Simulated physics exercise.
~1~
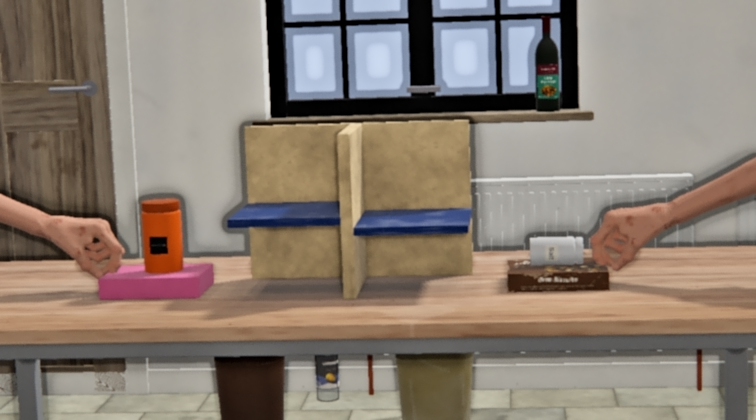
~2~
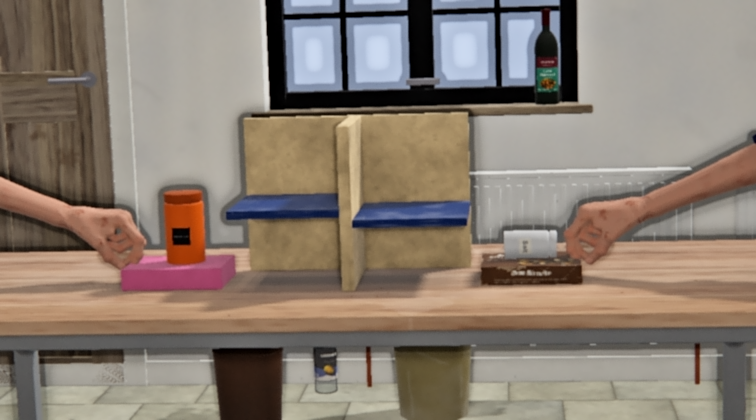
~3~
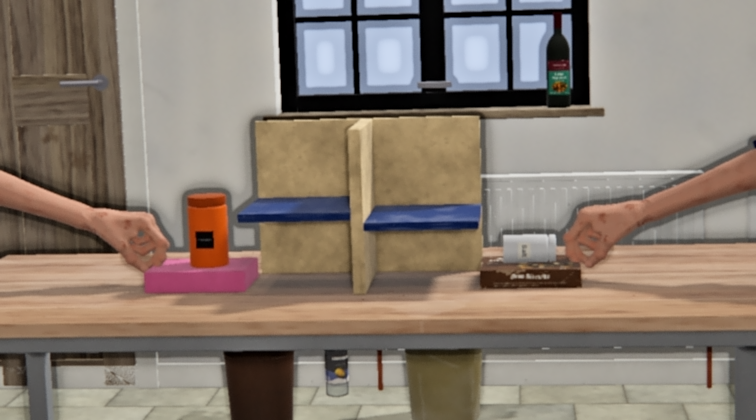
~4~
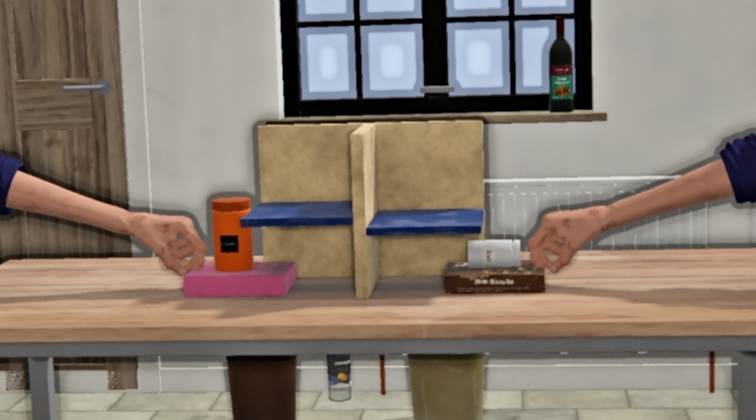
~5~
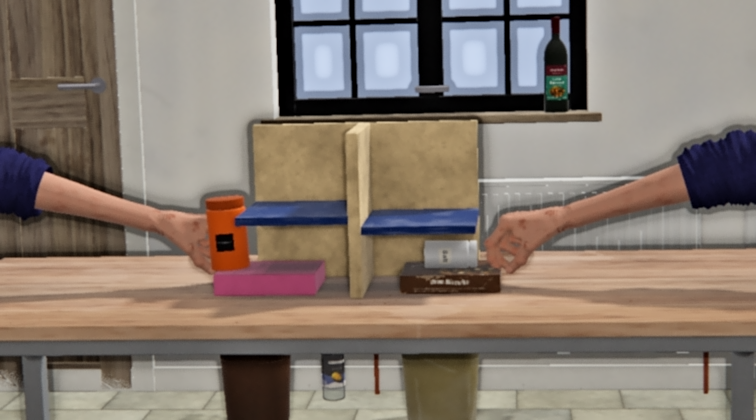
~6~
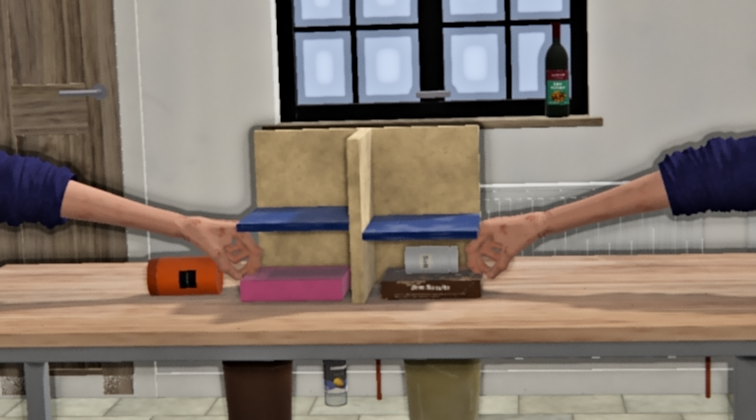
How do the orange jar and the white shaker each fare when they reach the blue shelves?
The white shaker passes under its shelf untouched, still lying on the brown packet. The orange jar is too tall, so it gets scraped off the pink tray and ends up on its side on the table.
